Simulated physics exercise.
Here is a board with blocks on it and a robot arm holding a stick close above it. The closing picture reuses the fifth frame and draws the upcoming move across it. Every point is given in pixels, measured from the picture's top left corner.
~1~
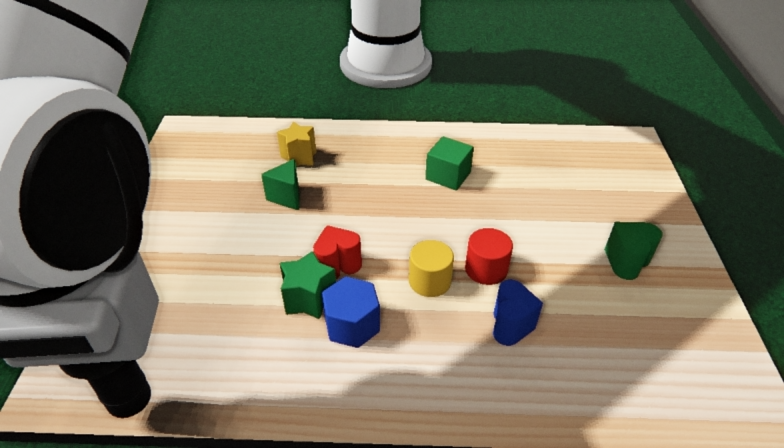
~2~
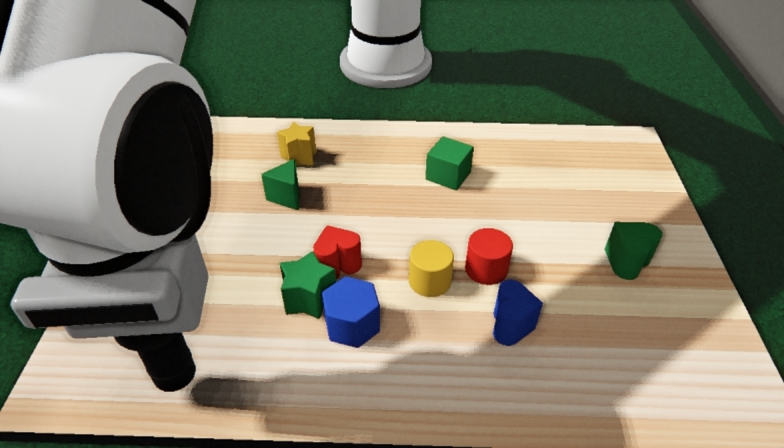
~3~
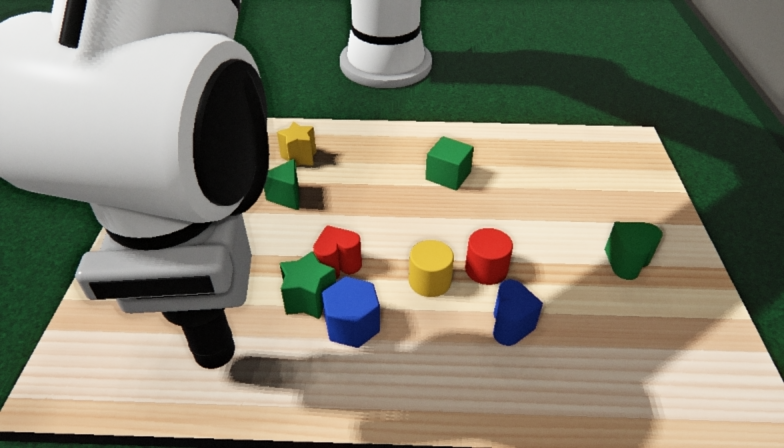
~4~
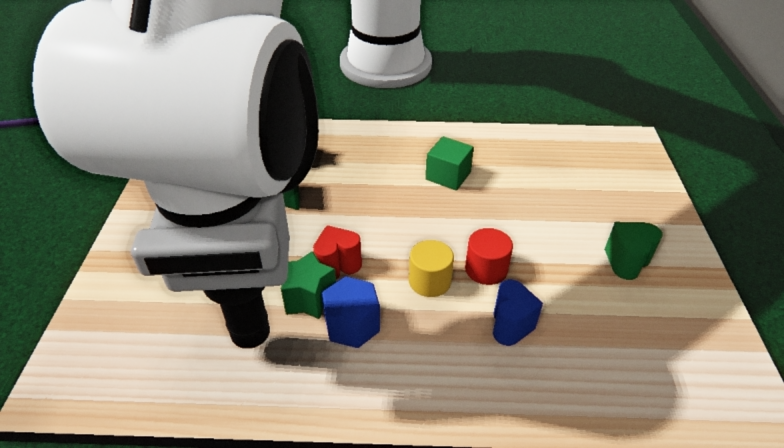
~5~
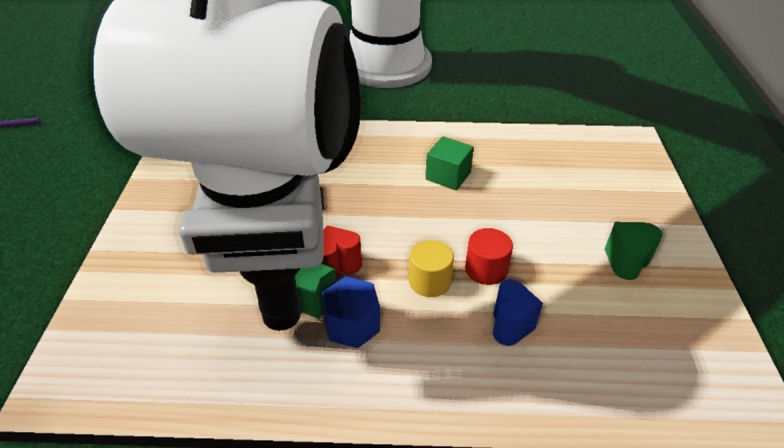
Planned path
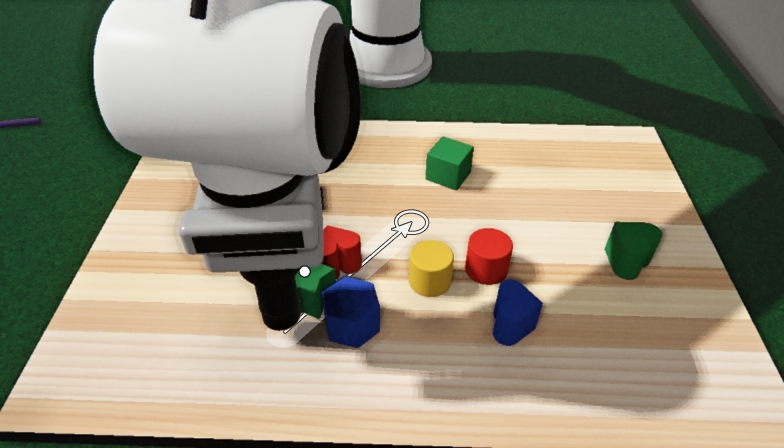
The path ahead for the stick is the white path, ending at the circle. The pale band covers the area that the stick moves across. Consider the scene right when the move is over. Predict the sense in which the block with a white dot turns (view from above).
Looking down, my answer is that the block with a white dot rotates anticlockwise.
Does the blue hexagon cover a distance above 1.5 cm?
Going by the path, no.
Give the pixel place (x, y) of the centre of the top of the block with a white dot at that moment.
It comes to (319, 232).
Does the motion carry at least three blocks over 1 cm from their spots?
Short answer: No.
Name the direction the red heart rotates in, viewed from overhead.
It twists with the clock when seen from above.
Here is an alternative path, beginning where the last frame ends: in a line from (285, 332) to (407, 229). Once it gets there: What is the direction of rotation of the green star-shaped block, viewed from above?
From above, counter-clockwise.
The drawn path runs from (285, 332) to (412, 222); the dot is on the green star-shaped block.
The first path, step by step. One third of the way, stick at (331, 275); green star-shaped block at (313, 240), turned 40° anticlockwise; red heart at (342, 220), turned 70° clockwise.
Two thirds of the way, stick at (374, 239); green star-shaped block at (319, 232), turned 70° anticlockwise; red heart at (341, 210), turned 80° clockwise.
At the end, stick at (412, 207); green star-shaped block at (319, 232), turned 70° anticlockwise; red heart at (341, 210), turned 80° clockwise; blue hexagon not moved.
